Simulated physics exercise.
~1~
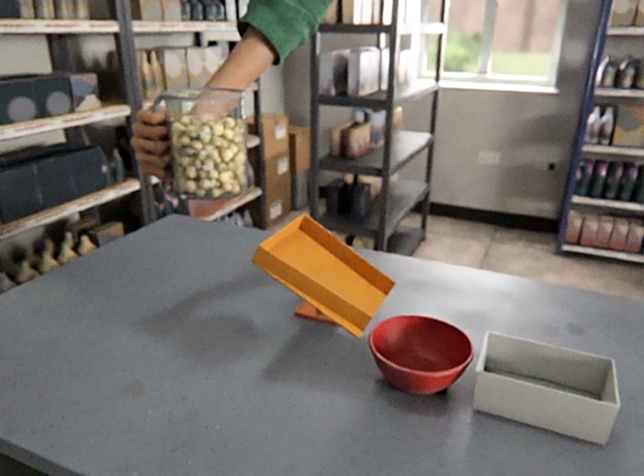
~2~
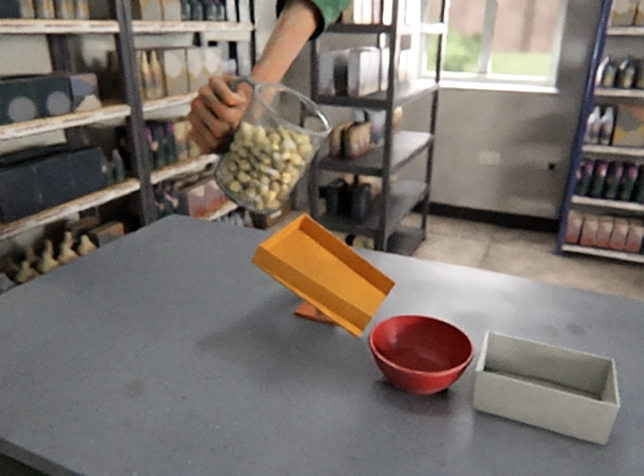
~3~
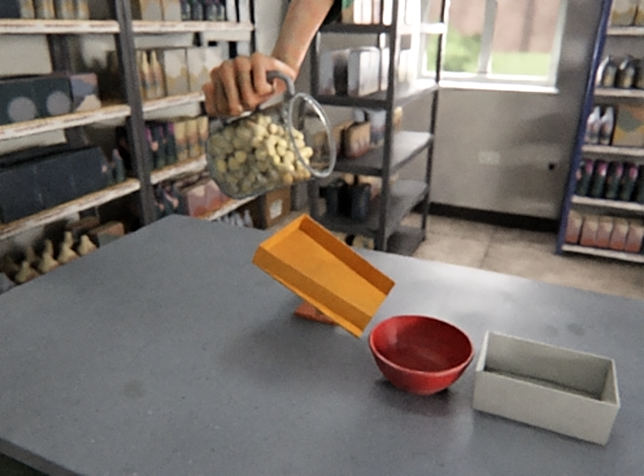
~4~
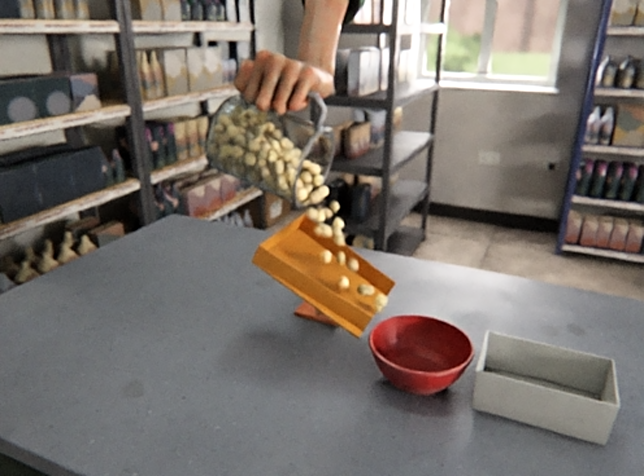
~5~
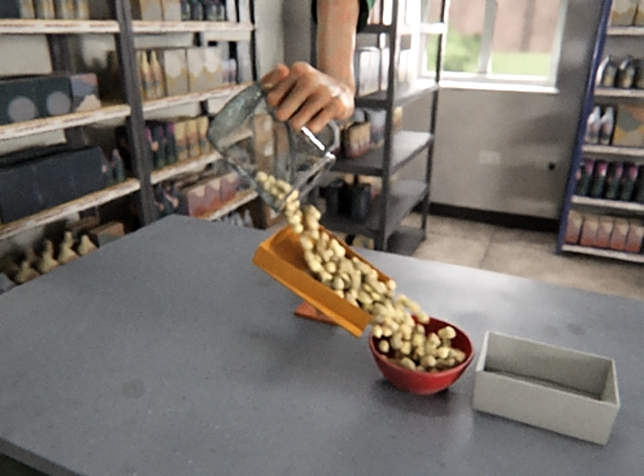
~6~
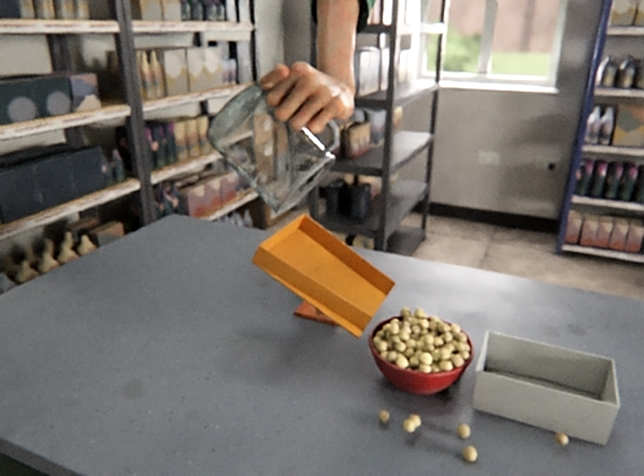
A glass jug of pale round nuts, held by a hand, moved right and tipped over an orange chute, sending them sliding down into a red bowl until it was heaped full, with a few ending up scattered on the grey table.
